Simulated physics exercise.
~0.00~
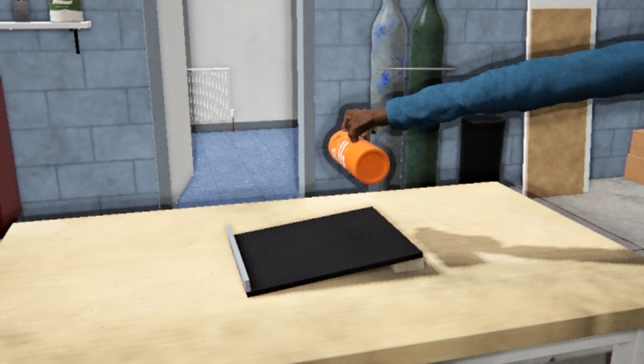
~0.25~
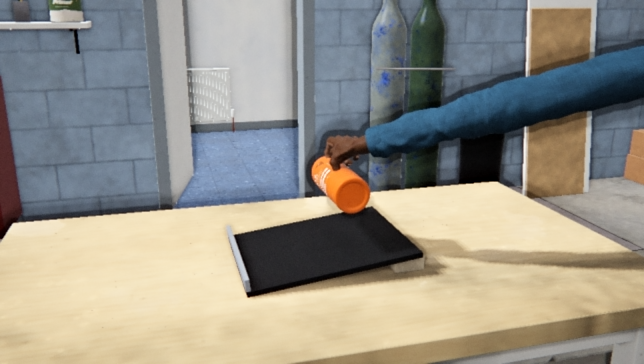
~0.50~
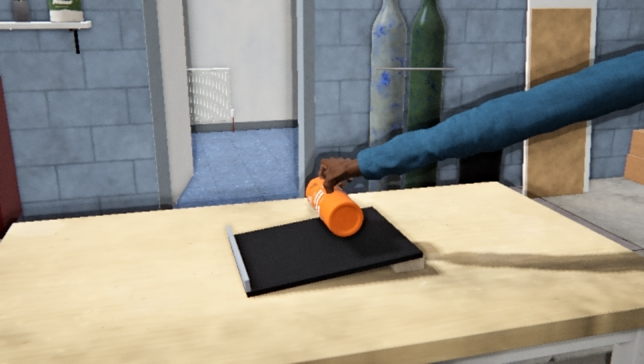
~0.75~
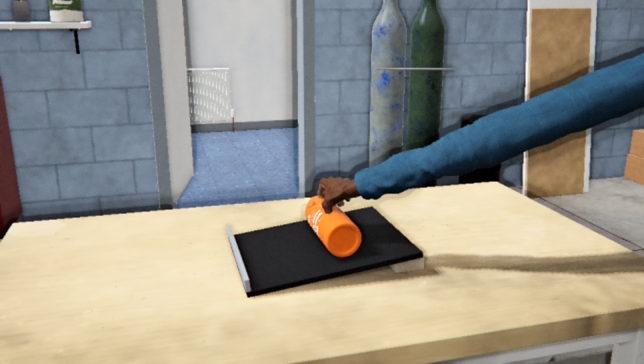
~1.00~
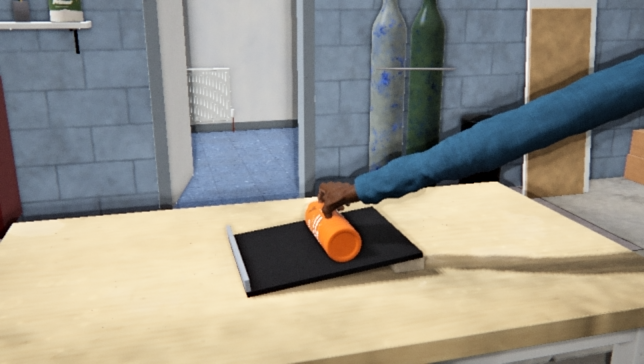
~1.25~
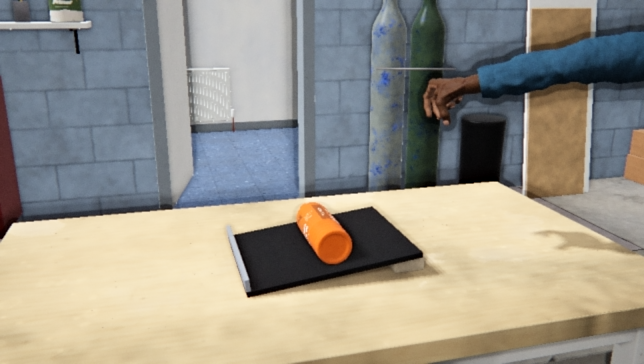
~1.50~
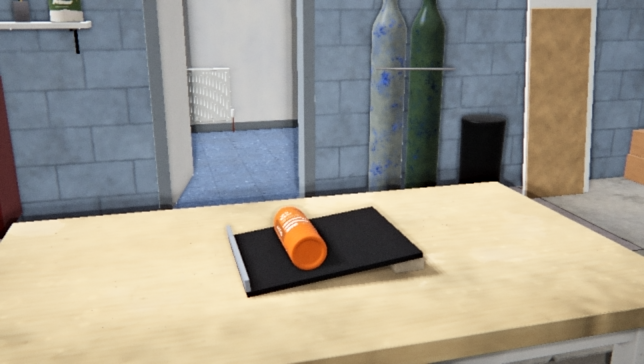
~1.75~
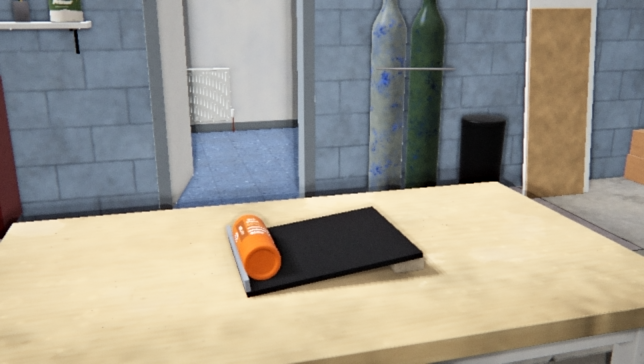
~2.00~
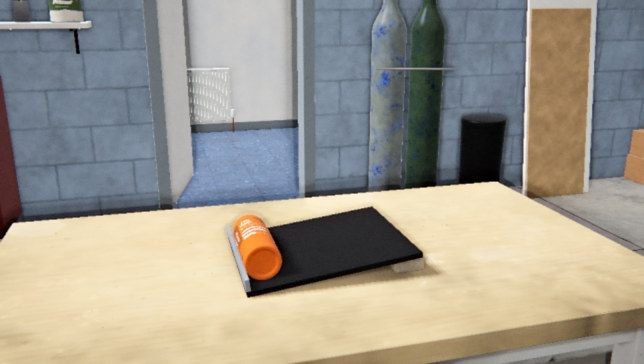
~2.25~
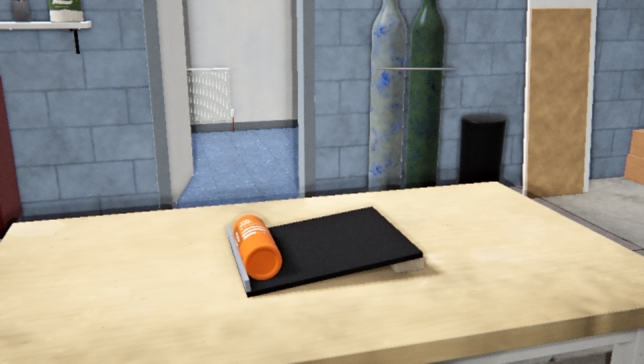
At first, a hand at the end of a blue-sleeved arm holds an orange bottle on its side above a black, sloping board on a pale tabletop. The hand moves left and lowers the bottle until it lies on the middle of the board. It keeps hold for a moment, then lets go and draws back to the right, leaving the view. The bottle rolls left down the slope on its own. It reaches the pale raised edge at the board's left end and stays there, still lying on its side.
